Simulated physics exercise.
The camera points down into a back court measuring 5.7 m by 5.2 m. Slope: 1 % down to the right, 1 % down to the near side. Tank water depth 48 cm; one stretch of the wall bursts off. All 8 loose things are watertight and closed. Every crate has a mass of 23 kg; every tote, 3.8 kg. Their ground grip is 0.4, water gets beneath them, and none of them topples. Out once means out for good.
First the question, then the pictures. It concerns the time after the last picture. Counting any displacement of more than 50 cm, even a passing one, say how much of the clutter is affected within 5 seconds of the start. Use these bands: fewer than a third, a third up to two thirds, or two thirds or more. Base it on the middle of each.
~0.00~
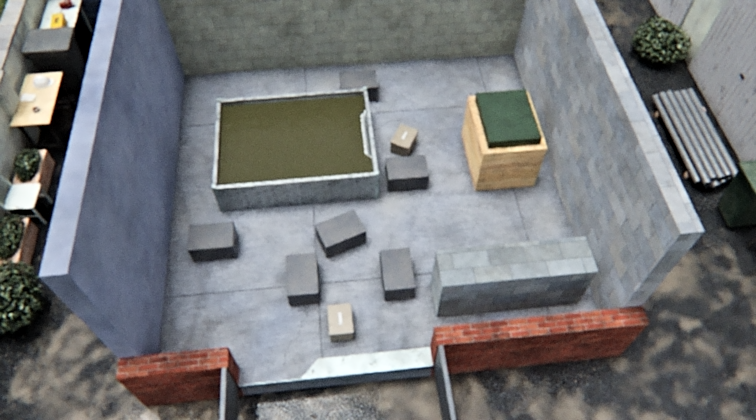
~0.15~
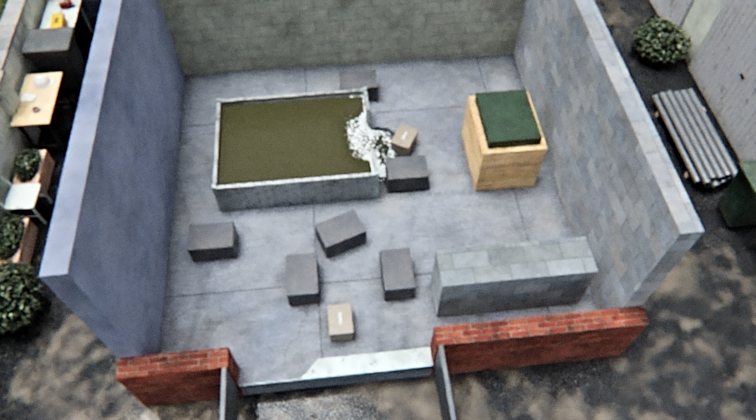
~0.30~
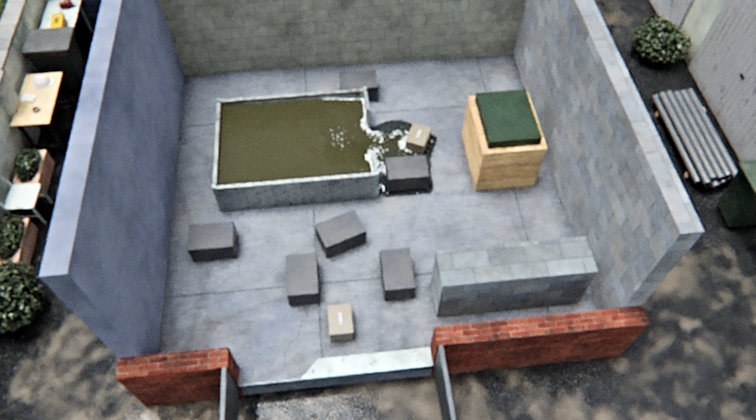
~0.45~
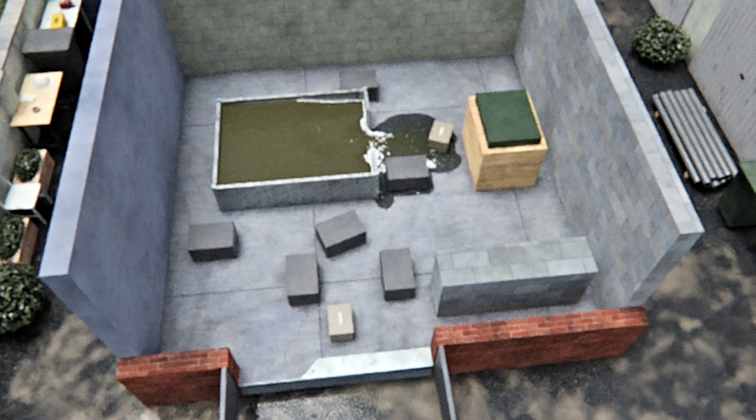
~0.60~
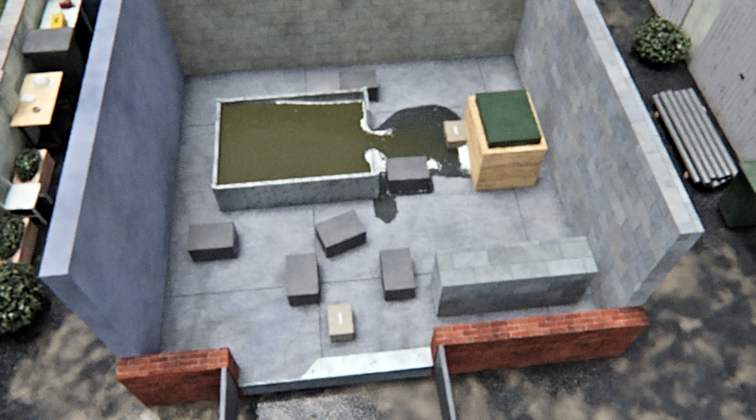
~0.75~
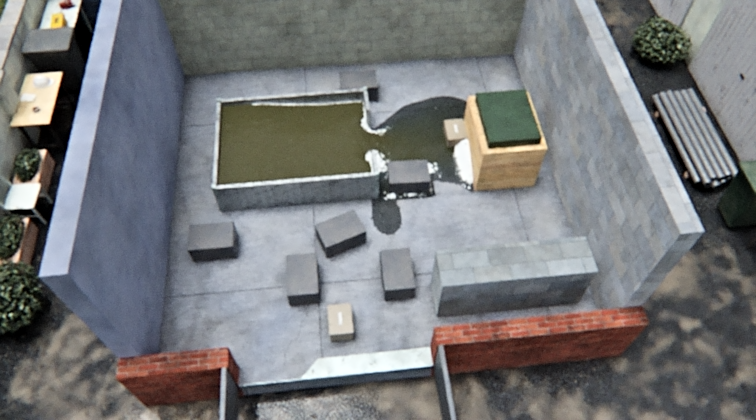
It falls in fewer than a third.
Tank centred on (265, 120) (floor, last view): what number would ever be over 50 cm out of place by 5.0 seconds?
The count would be 2.
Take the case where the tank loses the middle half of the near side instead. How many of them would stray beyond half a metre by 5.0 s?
Then 3 of them would.
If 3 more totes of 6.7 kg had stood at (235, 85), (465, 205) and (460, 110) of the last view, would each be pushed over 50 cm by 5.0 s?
First falls shy, second exceeds it, third exceeds it.
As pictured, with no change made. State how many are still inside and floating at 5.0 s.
My tally comes to 1.
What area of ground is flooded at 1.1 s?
About 8.0 m2.
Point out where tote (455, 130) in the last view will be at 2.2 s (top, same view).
It would be close to (514, 74) by then.
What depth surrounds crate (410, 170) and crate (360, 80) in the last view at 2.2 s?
Roughly 3 and 0 cm.
After 1.1 s 1 of 8 are over 50 cm from their spots; 1 afloat.
After 2.2 s 1 of 8 are over 50 cm from their spots; 1 afloat.
After 3.5 s 1 of 8 are over 50 cm from their spots; 1 afloat.
After 5.0 s 1 of 8 are over 50 cm from their spots, and 1 have been at some point; 1 afloat.
